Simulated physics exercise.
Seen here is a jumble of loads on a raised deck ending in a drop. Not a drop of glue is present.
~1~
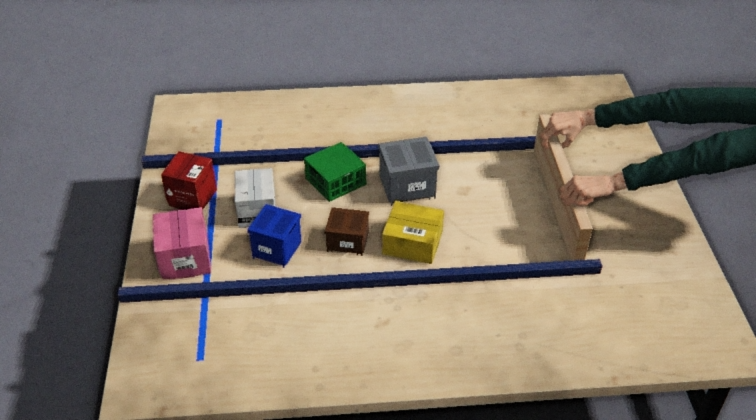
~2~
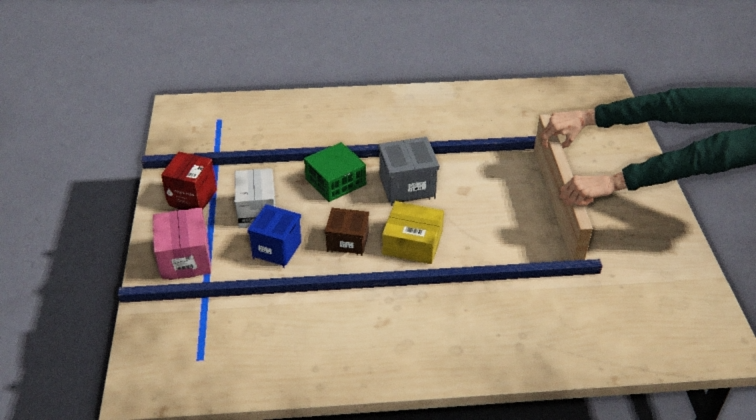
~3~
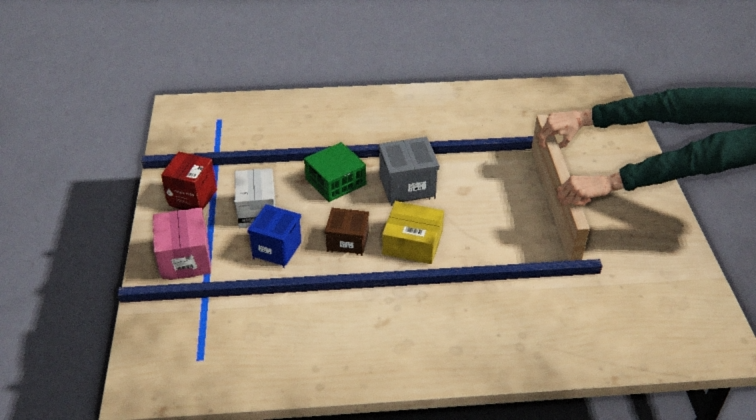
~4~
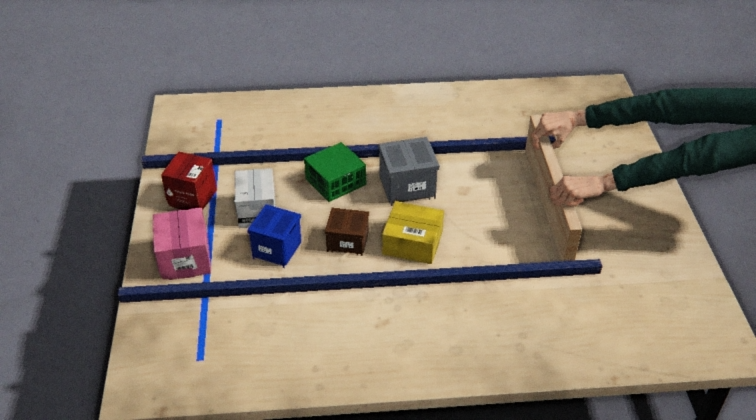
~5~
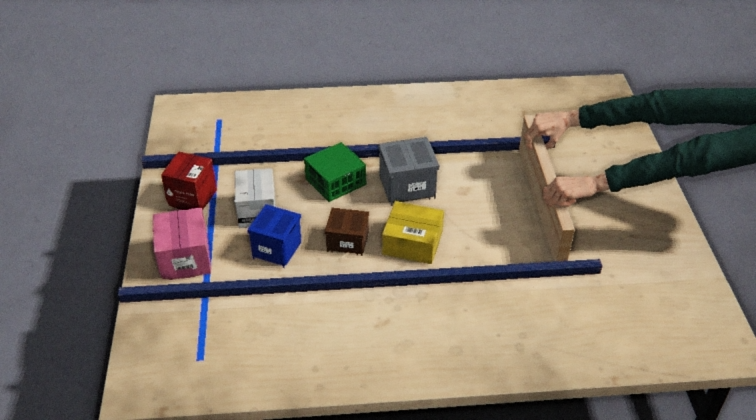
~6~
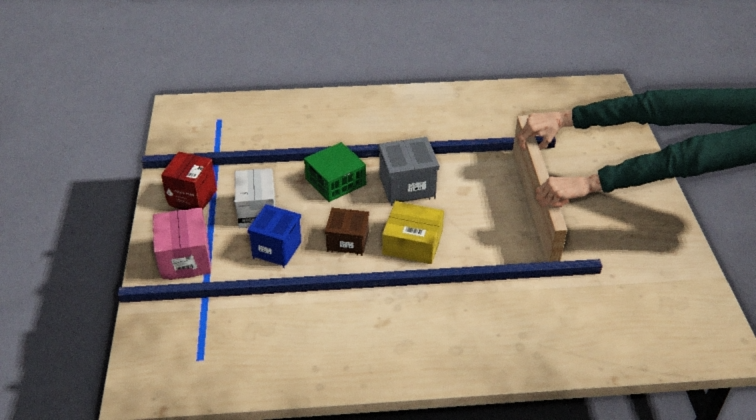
Hands in green sleeves sliding a wooden plank slightly left between blue rails, while eight colourful boxes sit still on the table.
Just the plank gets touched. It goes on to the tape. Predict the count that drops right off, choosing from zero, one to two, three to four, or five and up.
The count is three to four.
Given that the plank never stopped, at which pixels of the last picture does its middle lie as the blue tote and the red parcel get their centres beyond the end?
The blue tote gives roughly (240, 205), the red parcel roughly (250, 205).
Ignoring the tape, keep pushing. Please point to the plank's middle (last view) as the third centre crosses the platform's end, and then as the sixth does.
At (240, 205) for the third, at (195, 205) for the sixth.
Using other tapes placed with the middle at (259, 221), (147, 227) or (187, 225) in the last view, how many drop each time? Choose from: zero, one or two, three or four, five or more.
Well, it comes out as just one or two, five or over and five or more, in that order.
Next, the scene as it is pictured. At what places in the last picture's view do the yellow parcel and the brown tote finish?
Yellow parcel: (181, 251); brown tote: (135, 249).
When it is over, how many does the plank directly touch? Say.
It touches 2.
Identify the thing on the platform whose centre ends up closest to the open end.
That would be the green crate.
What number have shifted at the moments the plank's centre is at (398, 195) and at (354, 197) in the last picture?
So far 4, and 6 at the second.
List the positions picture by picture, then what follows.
Pink parcel (182, 244); red parcel (190, 182); white parcel (256, 198); plank (561, 186); tape (211, 223), in the first frame.
Red parcel (190, 183); yellow parcel (413, 232), in the second frame.
White parcel (256, 198); brown tote (348, 231), in the third frame.
Pink parcel (182, 244); green crate (335, 172), in the fourth frame.
Red parcel (190, 183); grey tote (408, 171), in the fifth frame.
Pink parcel (182, 244); red parcel (190, 183); white parcel (256, 198); plank (537, 187); tape (211, 223), in the sixth frame.
Soon after, none off yet; pink parcel at rest near (182, 244); red parcel at rest near (190, 183); white parcel at rest near (256, 198).
At rest, the number that fall off is three or four; fallen, blue tote, red parcel and pink parcel.
